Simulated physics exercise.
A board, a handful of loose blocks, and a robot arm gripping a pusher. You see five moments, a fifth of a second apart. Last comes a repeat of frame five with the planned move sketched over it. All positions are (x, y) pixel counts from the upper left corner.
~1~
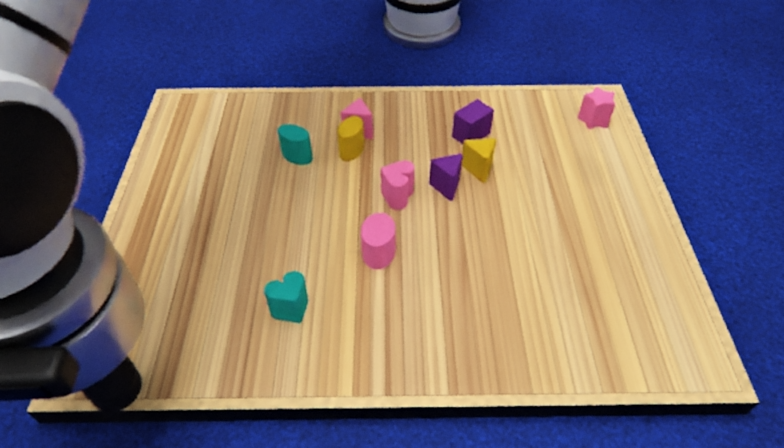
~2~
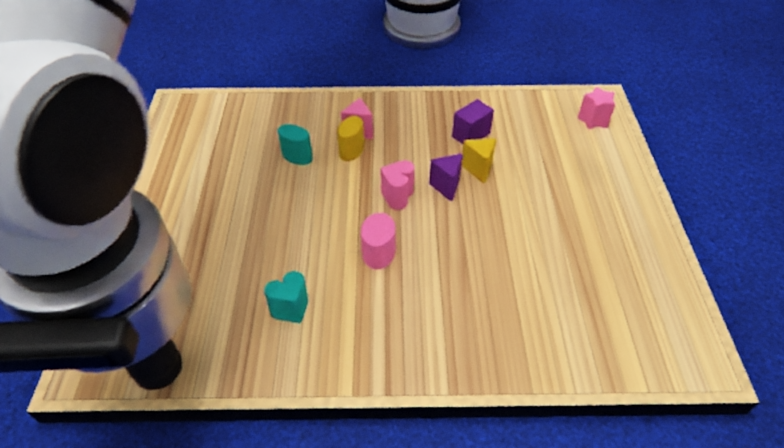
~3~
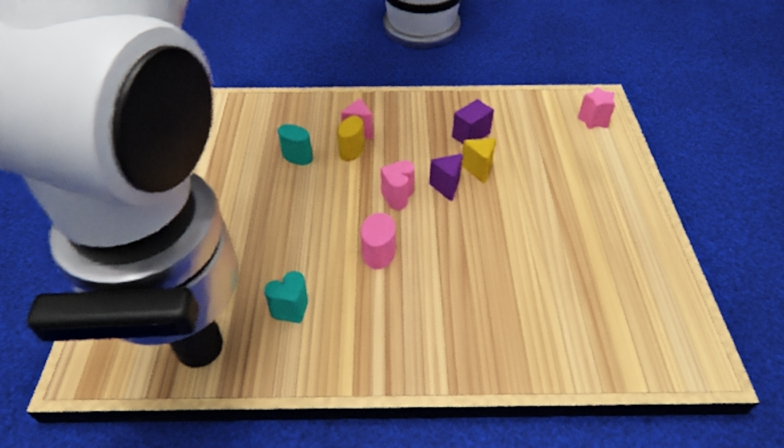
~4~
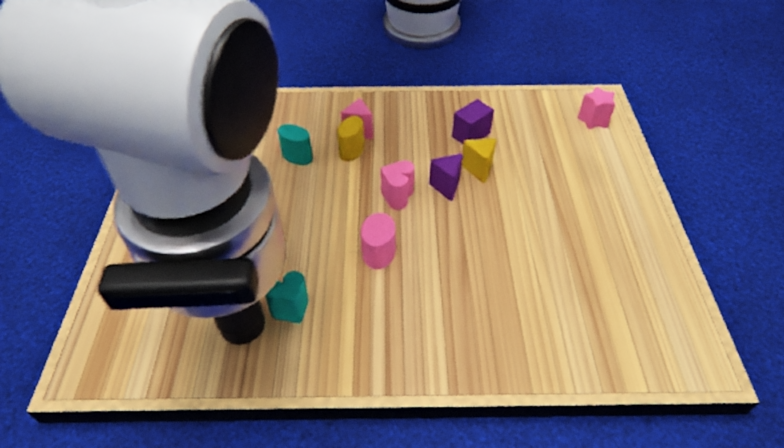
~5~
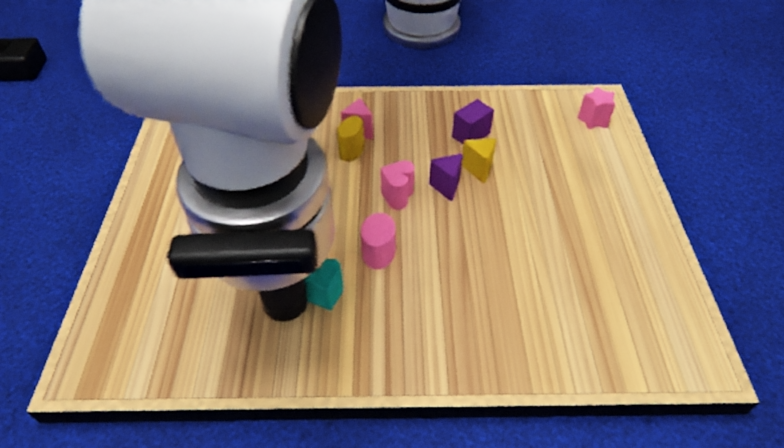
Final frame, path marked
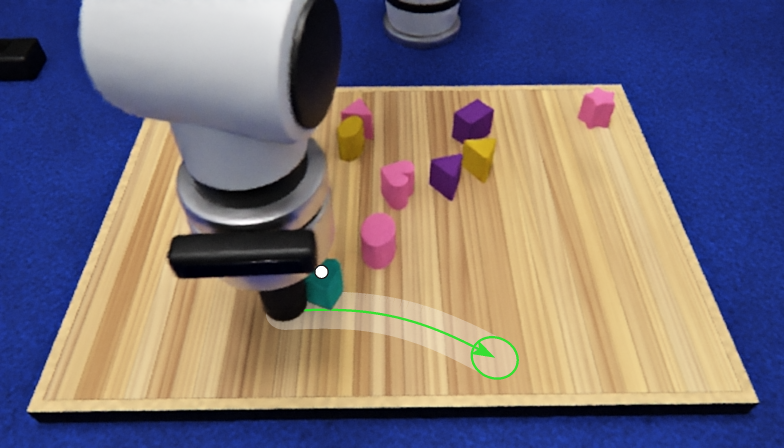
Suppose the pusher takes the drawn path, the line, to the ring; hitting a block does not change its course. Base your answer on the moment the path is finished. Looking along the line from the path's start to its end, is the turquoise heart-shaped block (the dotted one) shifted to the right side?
No, that is not how it ends up.
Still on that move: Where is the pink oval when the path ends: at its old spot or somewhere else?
The pink oval will stay where it is.
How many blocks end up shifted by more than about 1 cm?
The way I see it, the answer is one.
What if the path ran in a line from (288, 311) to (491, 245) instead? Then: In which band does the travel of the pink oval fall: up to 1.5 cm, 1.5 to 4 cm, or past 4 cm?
Of the three bands, it's 1.5 to 4 cm.
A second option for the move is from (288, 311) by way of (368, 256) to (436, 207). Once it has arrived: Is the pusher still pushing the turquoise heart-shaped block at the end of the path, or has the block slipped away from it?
Slipped clear.
The line goes from (288, 311) through (358, 311) and (427, 326) to (495, 357); the dot is on the turquoise heart-shaped block.
The first path, step by step. One third of the way, pusher at (359, 304); turquoise heart-shaped block at (359, 258), turned 20° anticlockwise.
Two thirds of the way, pusher at (429, 320); turquoise heart-shaped block at (359, 258), turned 20° anticlockwise.
At the end, pusher at (496, 351); turquoise heart-shaped block at (359, 258), turned 20° anticlockwise; pink oval unmoved.
